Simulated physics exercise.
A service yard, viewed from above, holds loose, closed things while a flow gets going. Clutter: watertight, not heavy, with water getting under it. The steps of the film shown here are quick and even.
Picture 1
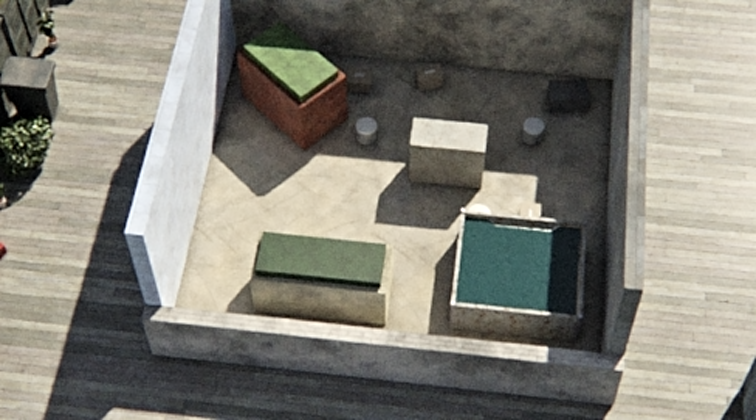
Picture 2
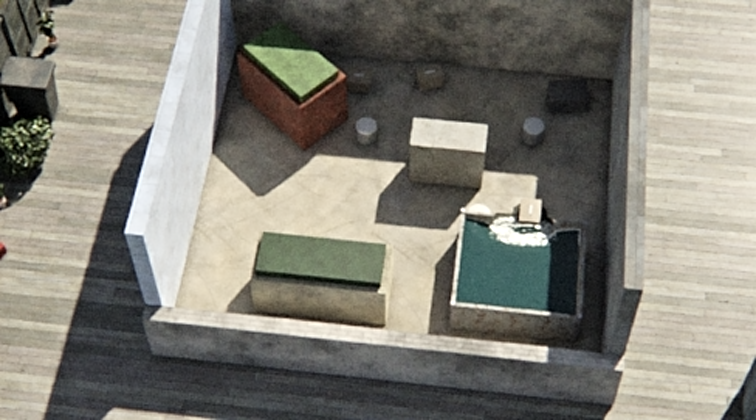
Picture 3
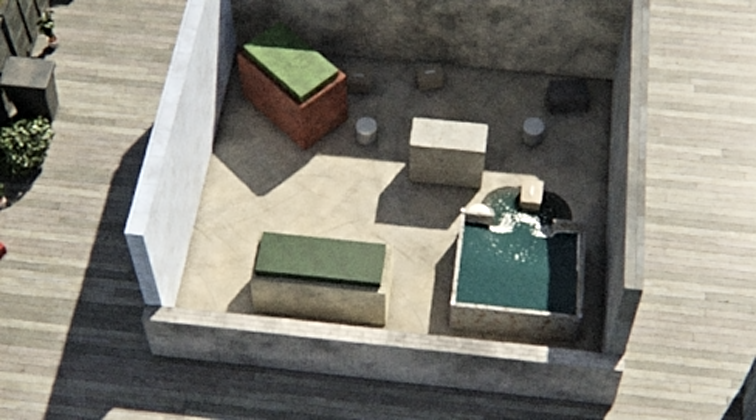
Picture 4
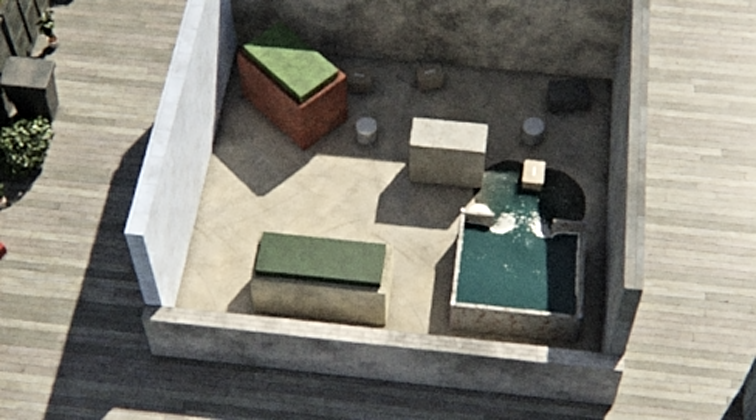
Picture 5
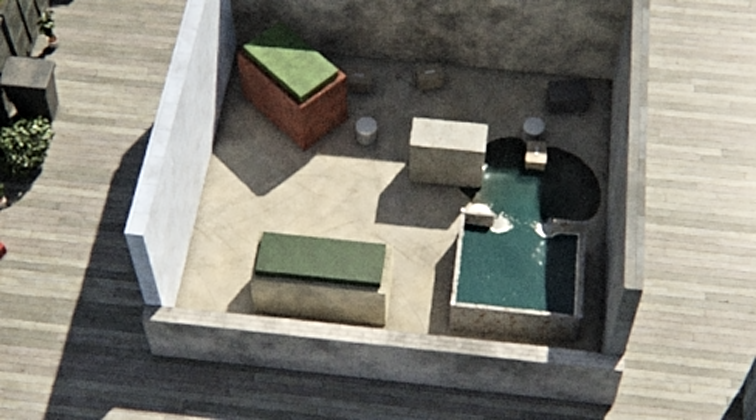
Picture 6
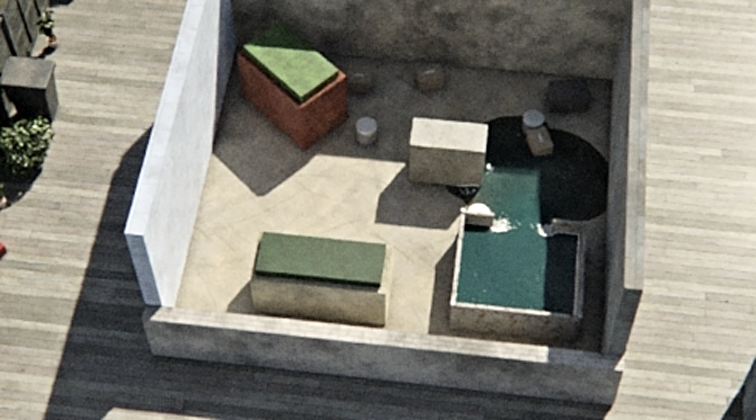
Dark green water broke out through the back side of a square tank in a walled yard, pushing a small pale box back across the ground as the puddle spread, until it reached a white pail.
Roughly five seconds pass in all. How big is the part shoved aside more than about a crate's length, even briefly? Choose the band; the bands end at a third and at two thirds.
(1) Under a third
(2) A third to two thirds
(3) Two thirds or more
Two thirds or more (3).
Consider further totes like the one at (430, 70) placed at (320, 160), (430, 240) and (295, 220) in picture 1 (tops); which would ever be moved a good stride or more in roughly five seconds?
Taking them one at a time: Remains close, then remains close, then remains close.
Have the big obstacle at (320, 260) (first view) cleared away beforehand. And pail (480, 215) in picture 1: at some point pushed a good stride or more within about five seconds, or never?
Stays put.
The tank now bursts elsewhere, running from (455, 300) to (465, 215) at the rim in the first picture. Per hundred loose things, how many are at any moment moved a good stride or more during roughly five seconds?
I'd put it around 10 percent.
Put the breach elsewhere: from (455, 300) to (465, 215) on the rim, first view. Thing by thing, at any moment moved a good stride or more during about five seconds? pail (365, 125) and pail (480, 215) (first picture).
Here's the pair: Made it that far, then came up short.
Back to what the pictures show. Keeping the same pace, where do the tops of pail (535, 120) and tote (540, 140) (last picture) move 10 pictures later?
Close to (545, 63) and (553, 90).
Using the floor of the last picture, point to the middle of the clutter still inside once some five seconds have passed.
Mean position: About (439, 134).
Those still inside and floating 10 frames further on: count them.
3 in total.
A moment on, 2 of 7 are well off their spots; 1 afloat.
Next, 2 of 7 are well off their spots; 3 afloat.
Later, 2 of 7 are well off their spots; 4 afloat.
In the end, 5 of 7 are well off their spots, and 5 have been at some point; 5 afloat.
